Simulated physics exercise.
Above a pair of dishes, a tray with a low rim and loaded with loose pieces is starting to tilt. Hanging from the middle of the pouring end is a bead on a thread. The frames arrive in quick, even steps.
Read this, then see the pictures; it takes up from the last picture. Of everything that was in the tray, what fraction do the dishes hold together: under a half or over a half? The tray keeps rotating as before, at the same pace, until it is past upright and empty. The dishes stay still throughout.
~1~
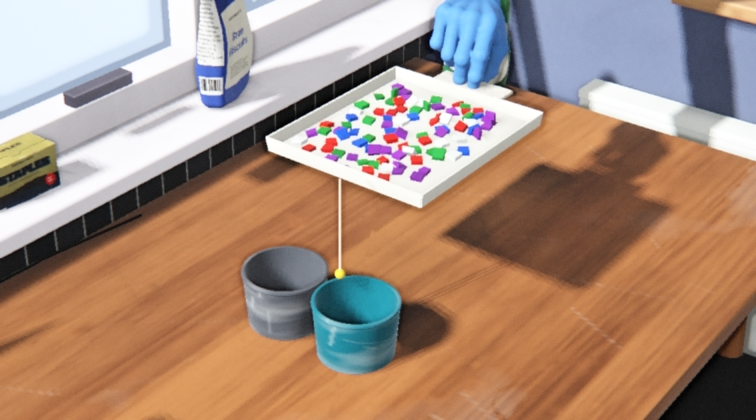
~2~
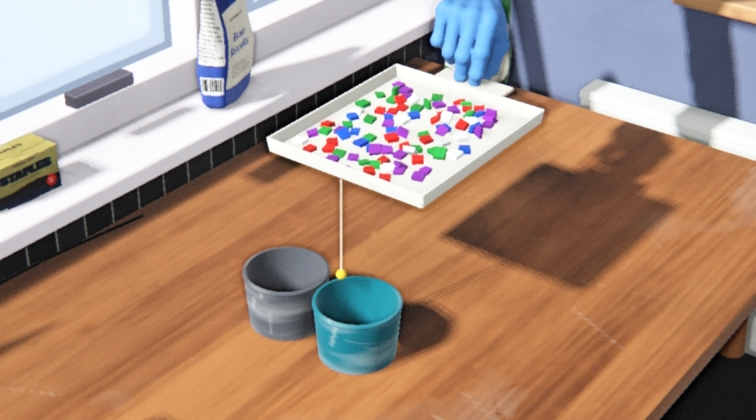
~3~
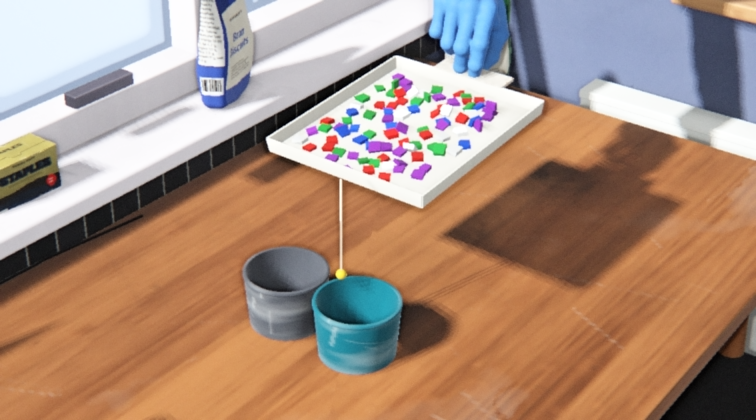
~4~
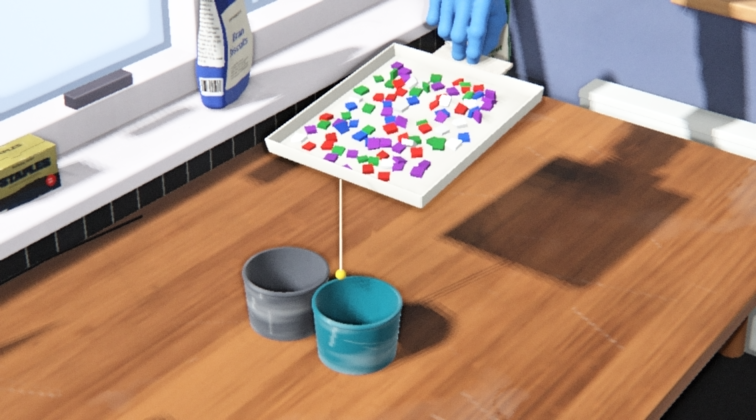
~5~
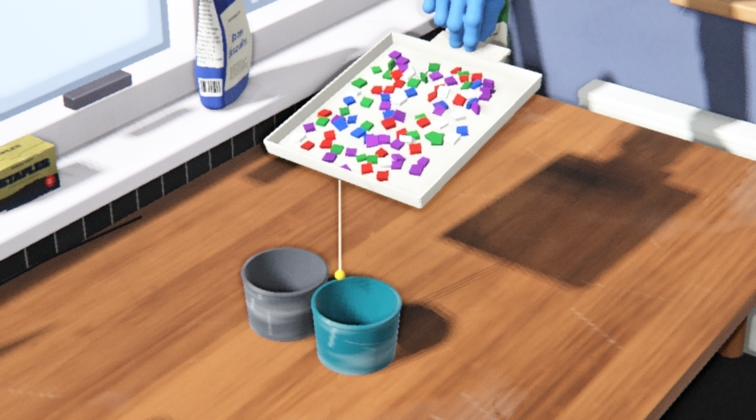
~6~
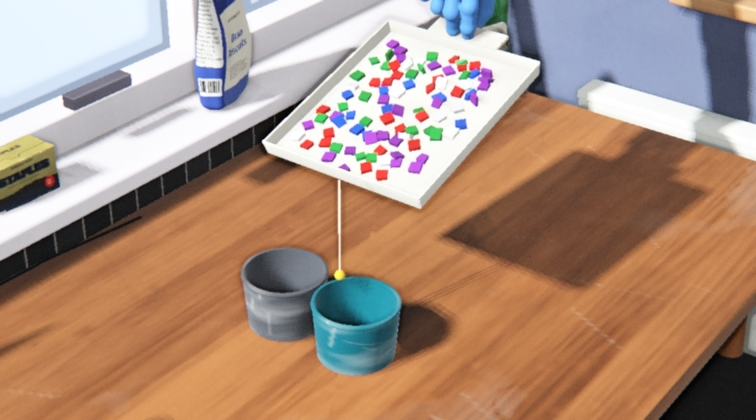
The dishes will fail to catch most of it.
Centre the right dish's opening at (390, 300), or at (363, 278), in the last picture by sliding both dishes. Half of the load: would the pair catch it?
Taking the tries in order: A minor share, followed by a minor share.
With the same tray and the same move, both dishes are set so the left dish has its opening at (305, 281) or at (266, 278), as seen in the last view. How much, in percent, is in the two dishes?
Some 40 percent in the first case, 70 percent in the second.
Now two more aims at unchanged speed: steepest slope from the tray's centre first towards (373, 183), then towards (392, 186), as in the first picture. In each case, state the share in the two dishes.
First case around 30 per cent, second case 30 per cent.
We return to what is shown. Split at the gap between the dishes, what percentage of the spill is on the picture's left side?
Some 70 per cent.
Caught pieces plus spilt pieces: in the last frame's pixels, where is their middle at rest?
Last view, resting centre - approx. (295, 361).
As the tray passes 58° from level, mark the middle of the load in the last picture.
Somewhere around pixel (347, 144) in the last picture.
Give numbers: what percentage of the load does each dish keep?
Left dish around 20, right dish around 20, both in a hundred.
Shortly afterwards, tray tipped steeply; all but a few on the tray; only a few in the air.
Next, tray tipped right over; the bulk on the tray; only a few in the right dish; only a few in the left dish; a little outside both; only a few in the air.
Some moments later, tray tipped past a quarter turn; a little in the right dish; near a quarter in the left dish; near two thirds outside both.
In the end, tray tipped past a quarter turn; a little in the right dish; near a quarter in the left dish; near two thirds outside both.
